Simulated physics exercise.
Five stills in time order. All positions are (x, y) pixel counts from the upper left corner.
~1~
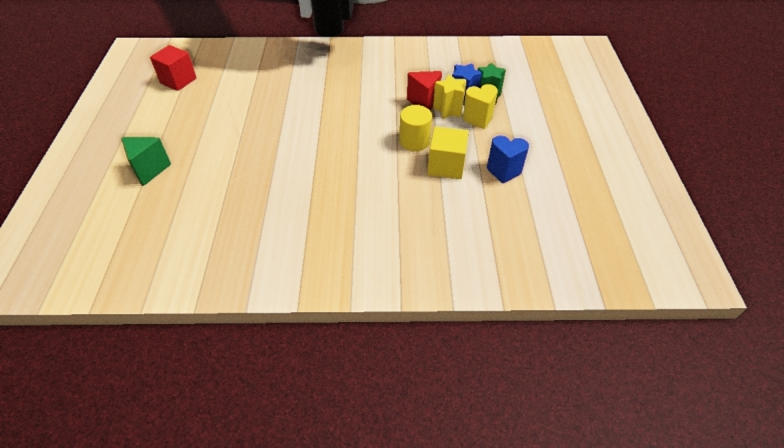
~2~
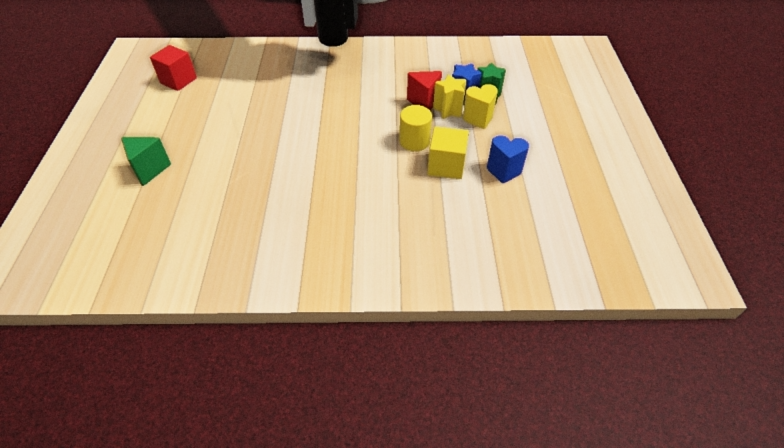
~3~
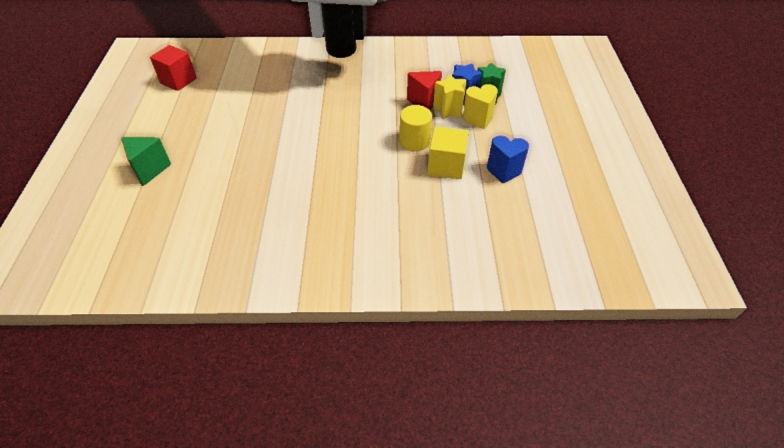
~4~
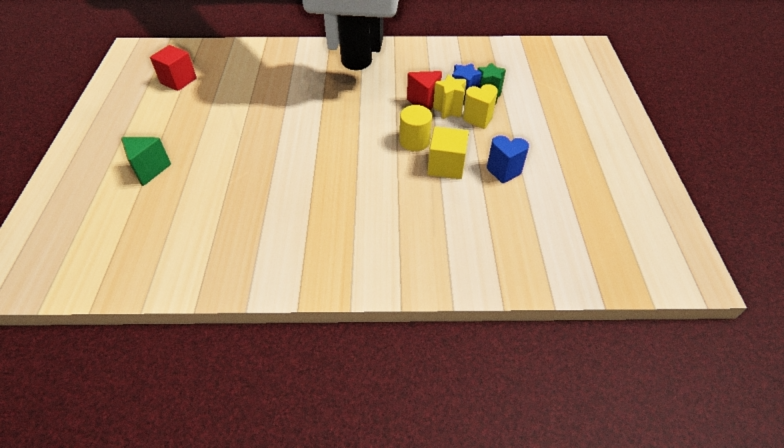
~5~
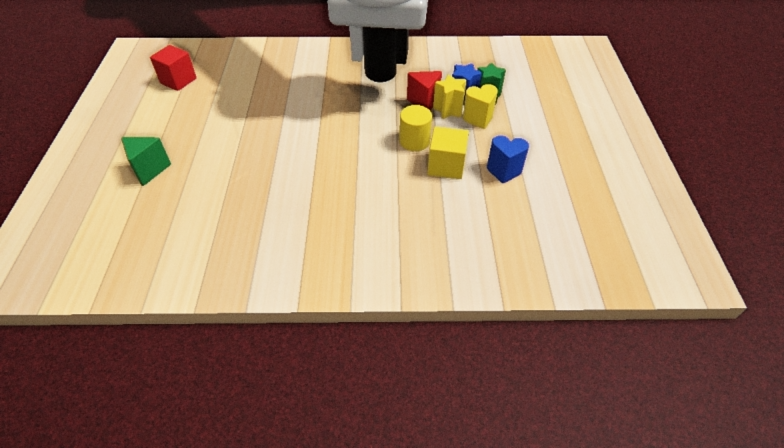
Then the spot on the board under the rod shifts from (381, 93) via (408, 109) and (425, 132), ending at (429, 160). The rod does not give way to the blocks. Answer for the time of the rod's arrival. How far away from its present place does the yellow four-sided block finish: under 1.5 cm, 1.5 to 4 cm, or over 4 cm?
It is going to finish 1.5 to 4 cm from where it is now.
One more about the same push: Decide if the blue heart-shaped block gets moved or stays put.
It stays put.
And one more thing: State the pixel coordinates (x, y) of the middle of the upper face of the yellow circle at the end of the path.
It ends at (408, 152).
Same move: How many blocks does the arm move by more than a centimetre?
Moved: More than two.
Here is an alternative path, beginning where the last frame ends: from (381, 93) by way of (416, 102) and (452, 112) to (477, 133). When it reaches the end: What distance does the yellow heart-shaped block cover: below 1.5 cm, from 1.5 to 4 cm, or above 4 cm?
Travel: Beyond 4 cm.
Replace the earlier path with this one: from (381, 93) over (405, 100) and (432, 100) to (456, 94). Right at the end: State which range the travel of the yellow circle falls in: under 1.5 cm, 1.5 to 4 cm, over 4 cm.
It moves only a bit, under 1.5 cm.
The first path, step by step. One third of the way, rod at (409, 91); red triangular block at (441, 84); yellow star block at (465, 90).
Two thirds of the way, rod at (426, 115); yellow circle at (417, 127); red triangular block at (442, 83); yellow star block at (466, 90).
At the end, rod at (430, 142); yellow circle at (408, 152); red triangular block at (442, 83); yellow four-sided block at (461, 153), turned 30° anticlockwise; yellow star block at (466, 90); blue heart-shaped block in place.
